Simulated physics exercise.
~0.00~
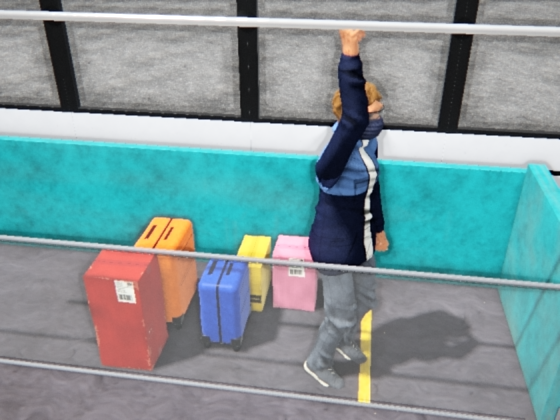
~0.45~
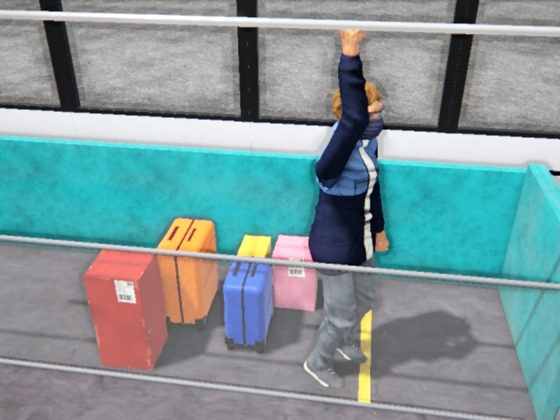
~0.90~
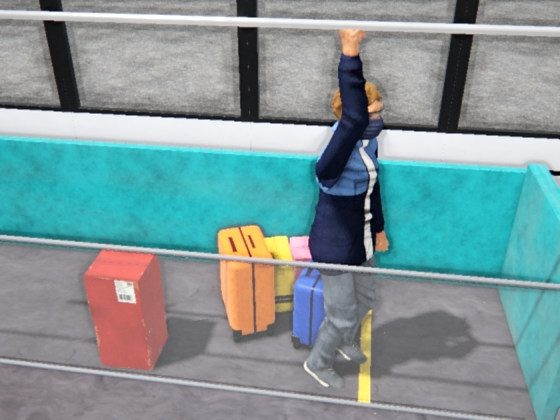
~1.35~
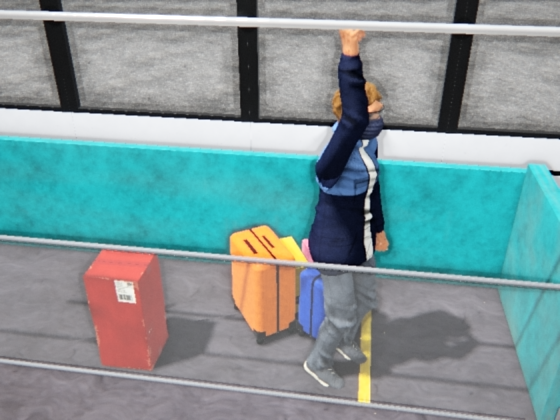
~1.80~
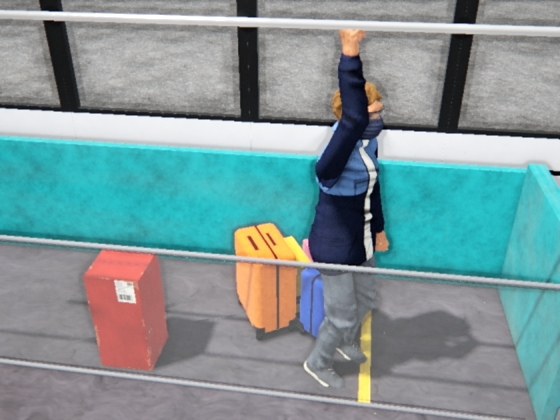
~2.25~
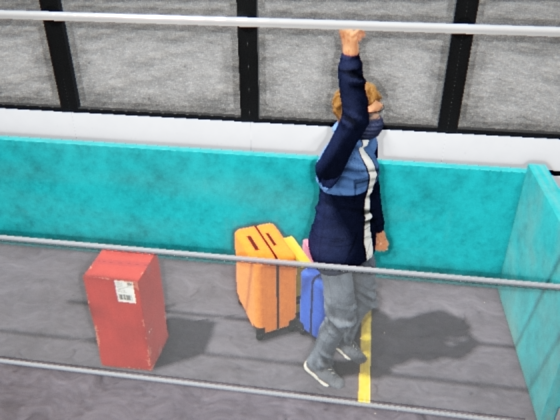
Several colorful suitcases slid right across a tram floor toward a passenger who stood still gripping an overhead bar, the blue and orange cases moving farthest, until they bunched up beside him short of the yellow line, while the tall red one never moved.
